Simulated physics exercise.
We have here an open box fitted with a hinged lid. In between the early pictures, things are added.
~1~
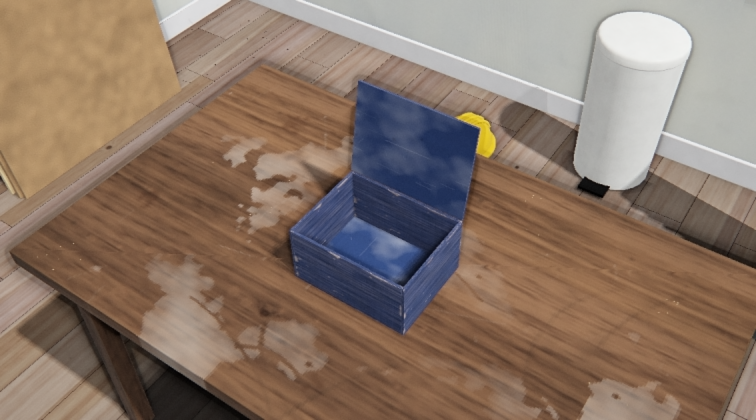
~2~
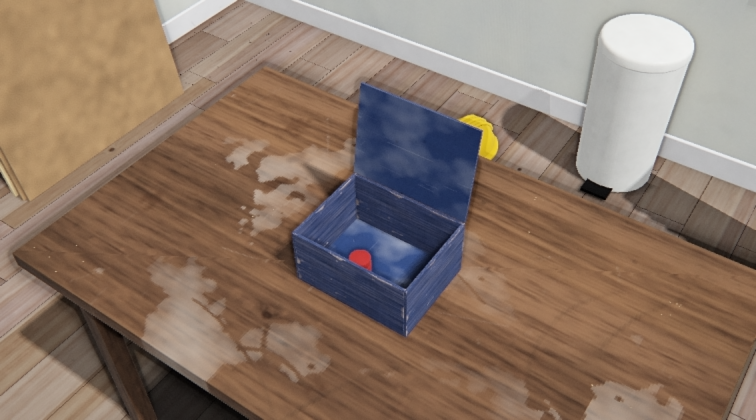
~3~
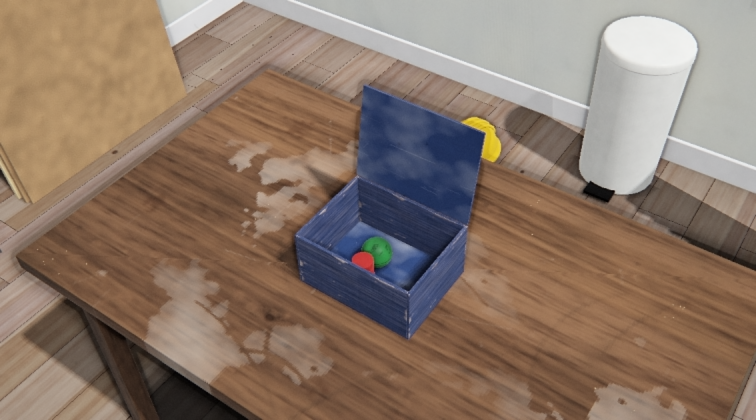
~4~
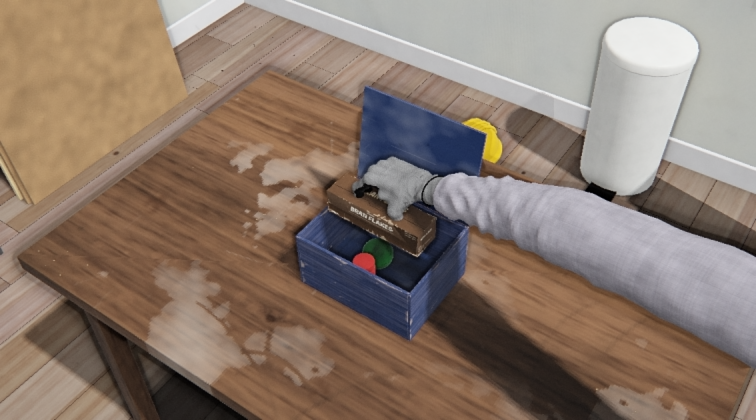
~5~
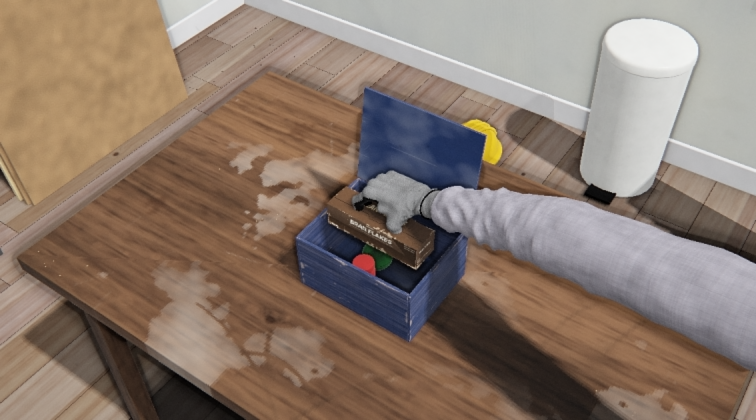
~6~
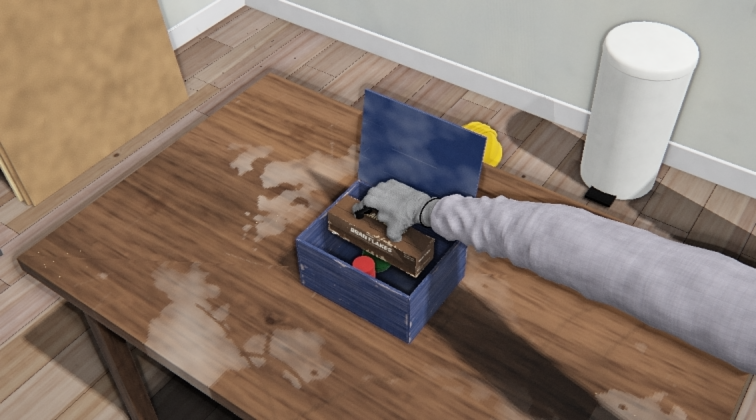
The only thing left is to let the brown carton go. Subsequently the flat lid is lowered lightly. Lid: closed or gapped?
Turns out there's room for the lid.
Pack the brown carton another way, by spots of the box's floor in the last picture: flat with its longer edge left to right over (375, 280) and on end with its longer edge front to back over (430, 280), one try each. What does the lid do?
On the first try the lid goes all the way down, and on the second it stays partly open.
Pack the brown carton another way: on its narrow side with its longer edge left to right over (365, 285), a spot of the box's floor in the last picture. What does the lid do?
Lid: Closed.
Then, 0.90 s past the last view, lid starting down; brown carton on its side near (377, 272); green ball displaced about its own width.
Then, 1.80 s past the last view, lid 45° above the rim; brown carton on its side near (377, 272); green ball displaced about its own width.
Finally, lid shut; down or leaning hard in the box, brown carton; moved from the start, green ball; red shaker still in place. Final places as the last picture's camera would see them, brown carton near (377, 272).
